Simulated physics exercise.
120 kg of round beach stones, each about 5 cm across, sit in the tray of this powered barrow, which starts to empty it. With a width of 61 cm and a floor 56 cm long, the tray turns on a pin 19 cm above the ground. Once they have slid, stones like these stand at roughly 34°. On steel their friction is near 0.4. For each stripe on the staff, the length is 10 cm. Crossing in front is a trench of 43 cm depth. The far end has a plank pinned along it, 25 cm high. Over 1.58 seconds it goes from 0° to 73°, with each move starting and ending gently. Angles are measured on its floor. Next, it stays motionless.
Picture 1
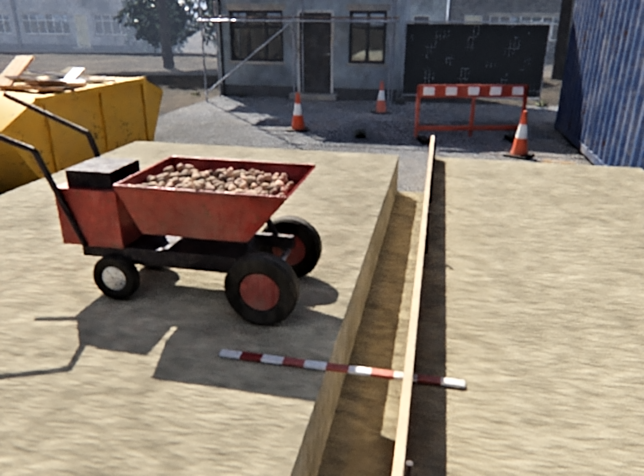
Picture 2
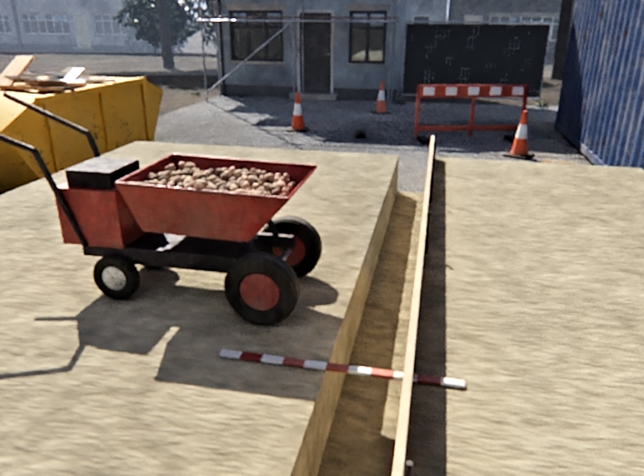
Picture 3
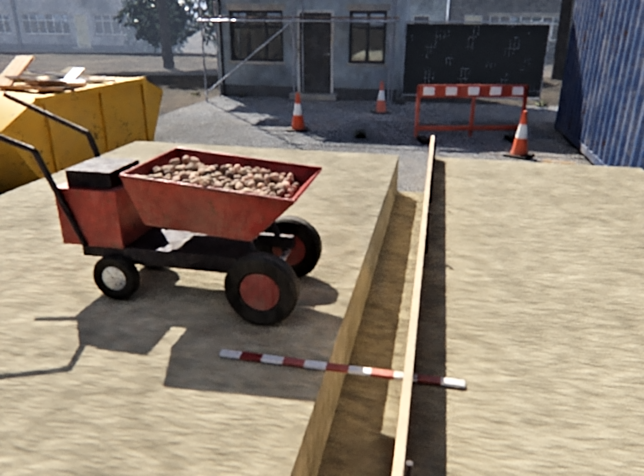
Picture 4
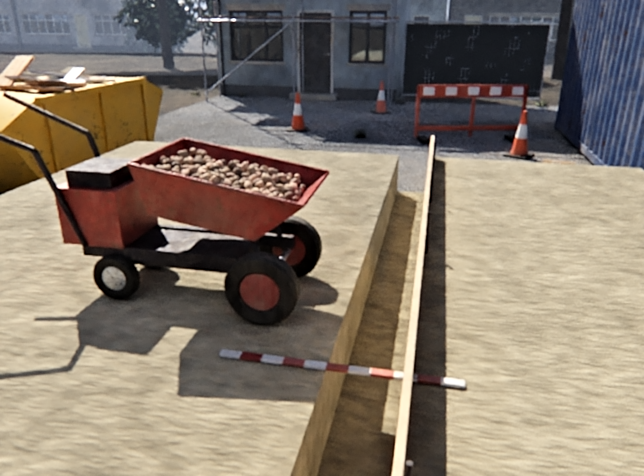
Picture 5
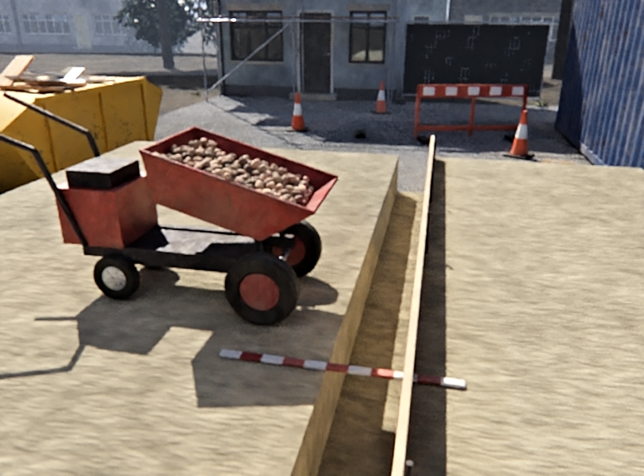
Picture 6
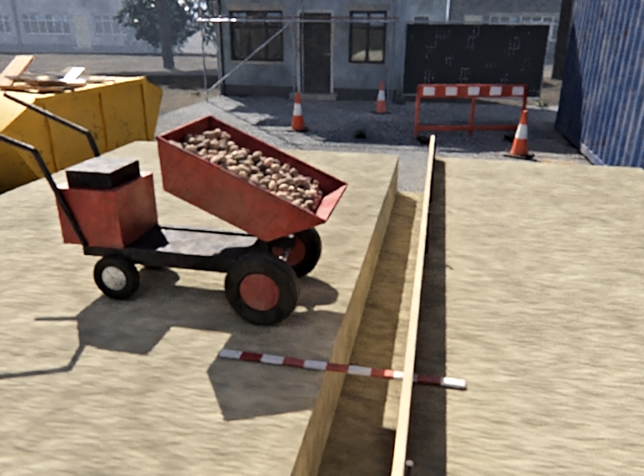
A red powered barrow loaded with small stones stood still beside a narrow trench, and its tray slowly tilted, the back end rising while the front lip dipped toward the right.
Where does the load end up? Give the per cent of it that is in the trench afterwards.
Some 96 per cent of it.
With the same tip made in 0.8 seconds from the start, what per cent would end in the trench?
My guess is near 90 percent.
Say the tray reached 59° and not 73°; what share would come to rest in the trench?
About 95%.
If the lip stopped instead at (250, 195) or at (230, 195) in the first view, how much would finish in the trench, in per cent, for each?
Some 100 and some 95 per cent, in that order.
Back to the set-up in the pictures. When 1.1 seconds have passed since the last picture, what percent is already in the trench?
By then, around 70 percent.
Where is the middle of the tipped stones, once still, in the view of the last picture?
I'd point somewhere around (381, 363).
Then, 0.6 s after the last picture the floor is at 61°, 96 % in the tray, 4 % in the trench; the foremost stones are at (394, 267).
Then, 1.1 s after the last picture the floor is at 73°, 26 % in the tray, 71 % in the trench, 4 % past the trench; the foremost stones are at (480, 303).
Then, 1.4 s after the last picture the floor is at 73°, 4 % in the tray, 93 % in the trench, 4 % past the trench; the foremost stones are at (507, 315).
Then, 3.4 s after the last picture the floor is at 73°, 0 % in the tray, 96 % in the trench, 4 % past the trench; the foremost stones are at (509, 316).
